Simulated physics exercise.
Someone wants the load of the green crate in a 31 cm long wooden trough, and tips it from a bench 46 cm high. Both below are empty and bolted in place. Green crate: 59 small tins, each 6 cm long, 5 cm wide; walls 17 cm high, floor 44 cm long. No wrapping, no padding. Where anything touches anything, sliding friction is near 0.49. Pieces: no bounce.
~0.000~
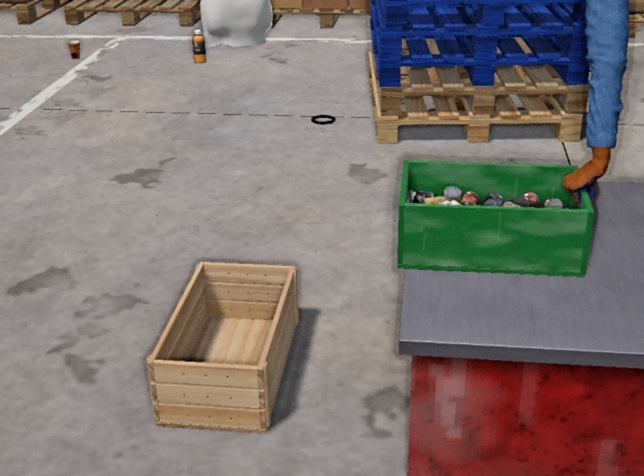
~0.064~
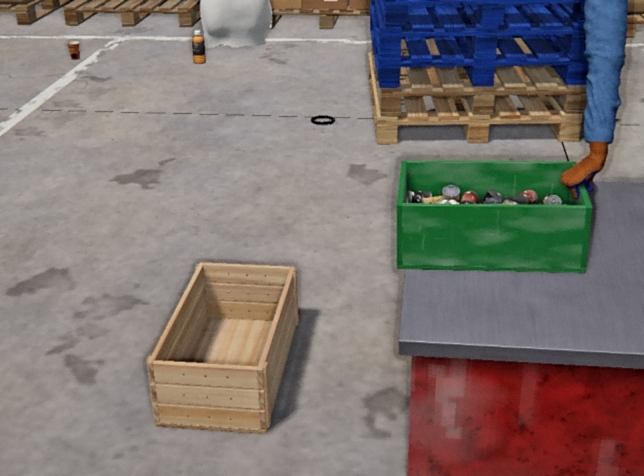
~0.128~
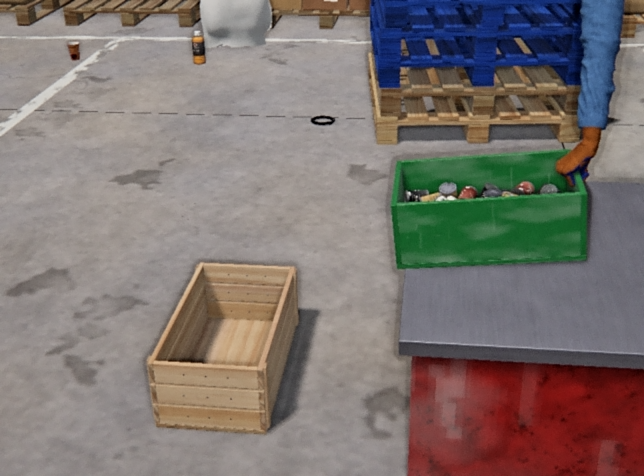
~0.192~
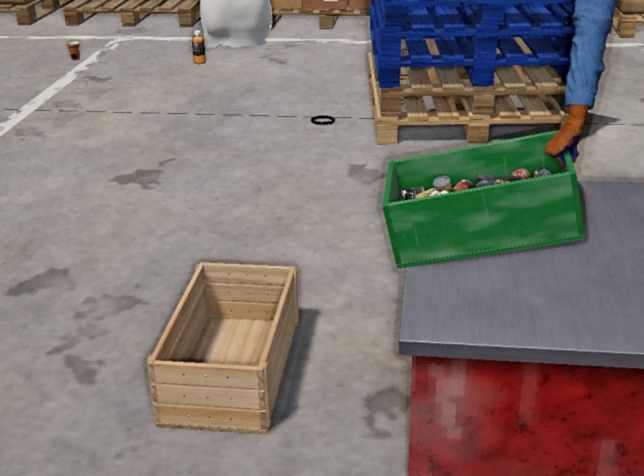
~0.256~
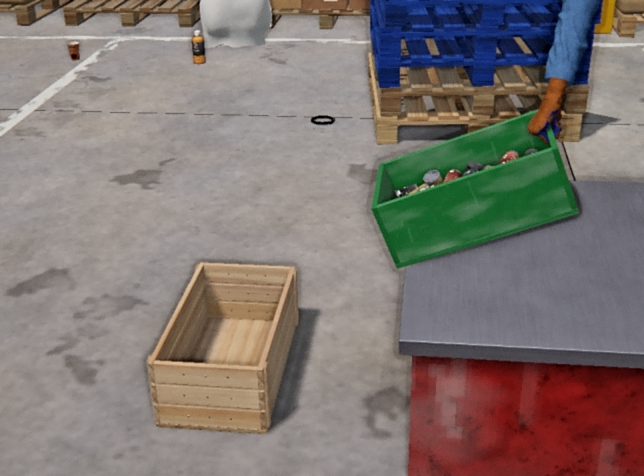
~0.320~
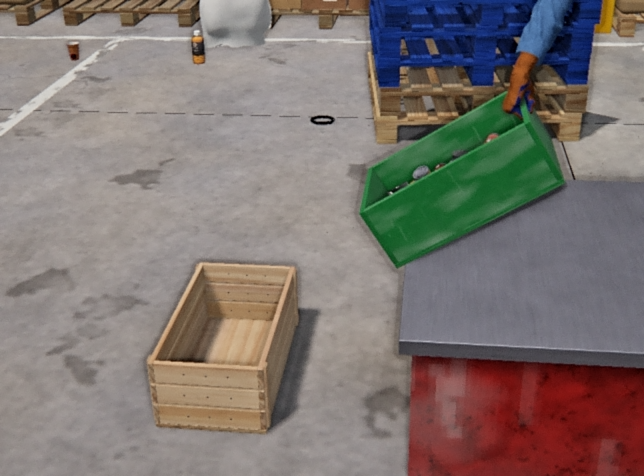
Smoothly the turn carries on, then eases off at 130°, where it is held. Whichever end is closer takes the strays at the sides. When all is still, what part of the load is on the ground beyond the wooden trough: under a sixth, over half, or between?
Look for under one in six of the load on the ground beyond the wooden trough.
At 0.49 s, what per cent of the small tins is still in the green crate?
Still in there: Some 100 per cent.
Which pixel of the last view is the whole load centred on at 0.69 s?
The centre sits near (348, 190).
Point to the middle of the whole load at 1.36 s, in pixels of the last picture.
The middle lies close to (247, 363).
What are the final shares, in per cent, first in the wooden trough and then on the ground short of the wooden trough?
Roughly 55 and 40 per cent.
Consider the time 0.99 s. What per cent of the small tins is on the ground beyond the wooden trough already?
By that time, roughly 0 percent.
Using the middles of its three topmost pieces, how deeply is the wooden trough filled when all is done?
It reaches close to 8 cm.
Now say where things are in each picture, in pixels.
In the first picture (we follow the rim corner now nearest the camera), green crate at (588, 211); wooden trough at (258, 367); tilt 0°; nothing out yet.
In the second picture, green crate at (586, 206); tilt 2°.
In the third picture, green crate at (581, 193); tilt 6°.
In the fourth picture, green crate at (570, 173); tilt 13°.
In the fifth picture, green crate at (552, 148); tilt 22°.
In the sixth picture, green crate at (524, 123); wooden trough at (258, 368); tilt 33°; nothing out yet.
After 0.49 s, tilt 65°; 59 still in the green crate.
After 0.69 s, tilt 103°; 57 still in the green crate and 2 in the air.
After 0.99 s, tilt 130°; 7 still in the green crate, 30 in the wooden trough, 3 on the ground short of the wooden trough and 19 in the air.
When it is over (at 1.36 s), 33 in the wooden trough, 24 on the ground short of the wooden trough and 2 on the ground beyond the wooden trough. Asked share, 2 of 59, 3 per cent.
